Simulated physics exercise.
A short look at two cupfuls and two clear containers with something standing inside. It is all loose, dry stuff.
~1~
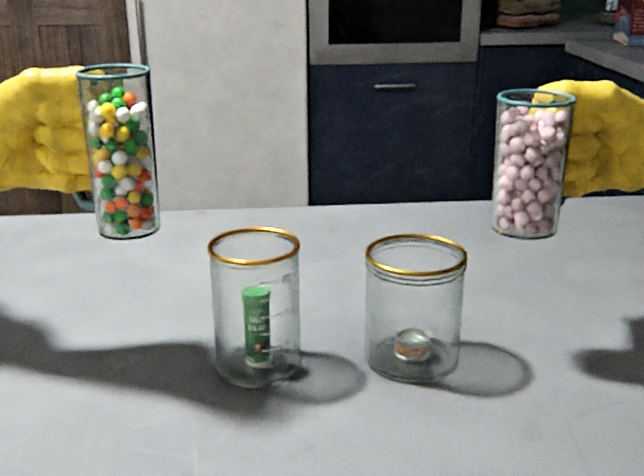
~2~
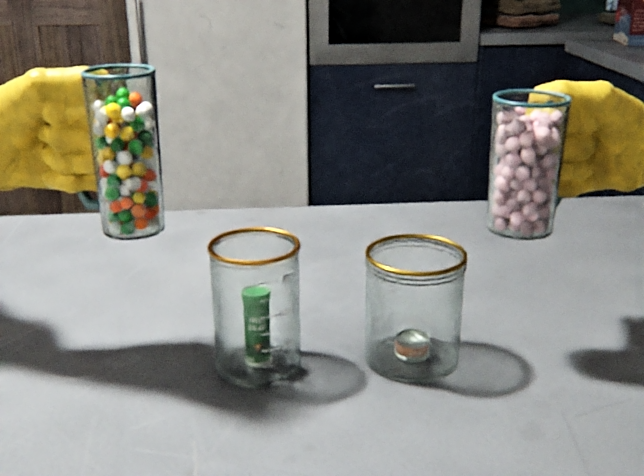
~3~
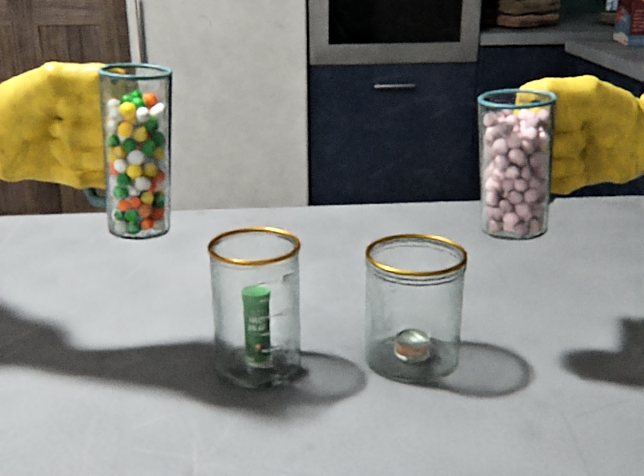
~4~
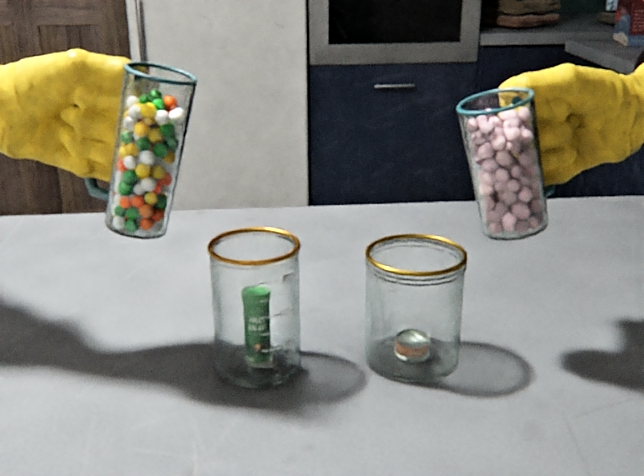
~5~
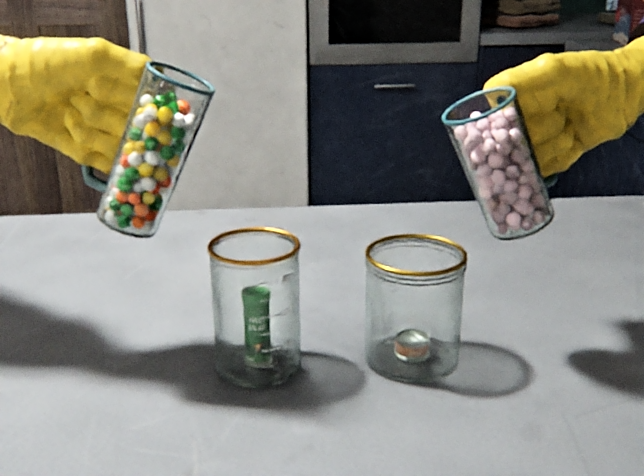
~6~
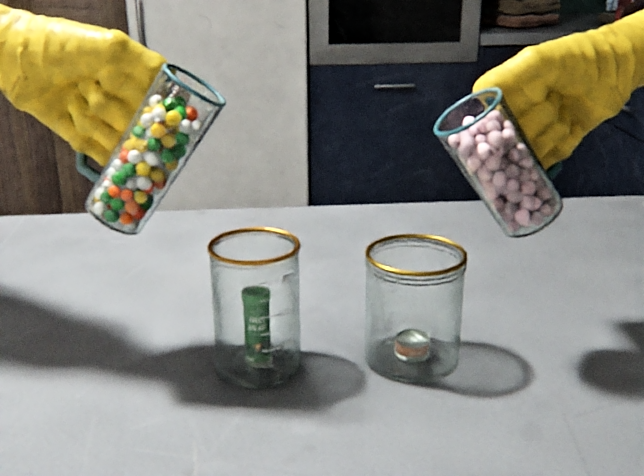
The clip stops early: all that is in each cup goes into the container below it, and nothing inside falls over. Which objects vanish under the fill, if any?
On the left it still sticks out, on the right it gets buried.
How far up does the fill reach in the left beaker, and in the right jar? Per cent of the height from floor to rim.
Near 55 on the left, 50 on the right.
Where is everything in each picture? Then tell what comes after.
In the first picture, small tin in the left beaker (257, 325), reaching well over half way up; left cup (122, 153), nearly full of round plastic beads; small tin in the right jar (412, 343), a quarter of its height or less; right cup (530, 165), nearly full of sugar pearls.
In the second picture, left cup (127, 153), upright; right cup (525, 165), upright.
In the third picture, left cup (137, 153), tipped 4°; right cup (516, 165), tipped 4°.
In the fourth picture, left cup (148, 152), tipped 14°; right cup (506, 166), tipped 14°.
In the fifth picture, left cup (153, 152), tipped 24°; right cup (501, 166), tipped 24°.
In the sixth picture, small tin in the left beaker (257, 325); left cup (153, 152), tipped 35°; small tin in the right jar (412, 343); right cup (501, 166), tipped 35°.
Then, 0.62 s later than the last frame, left beaker empty, all of its cupful still in the cup; right jar empty, all of its cupful still in the cup.
Then, 1.15 s later than the last frame, left beaker nearly empty, roughly half of its cupful still in the cup; right jar a quarter full, roughly a third of its cupful still in the cup.
Then, 1.62 s later than the last frame, left beaker half full, none of its cupful still in the cup; right jar a third full, none of its cupful still in the cup.
When it is over, left beaker half full (surface near (256, 301)), nothing beside it; right jar half full (surface near (414, 307)), nothing beside it; the left thing is still showing; the right thing is covered.
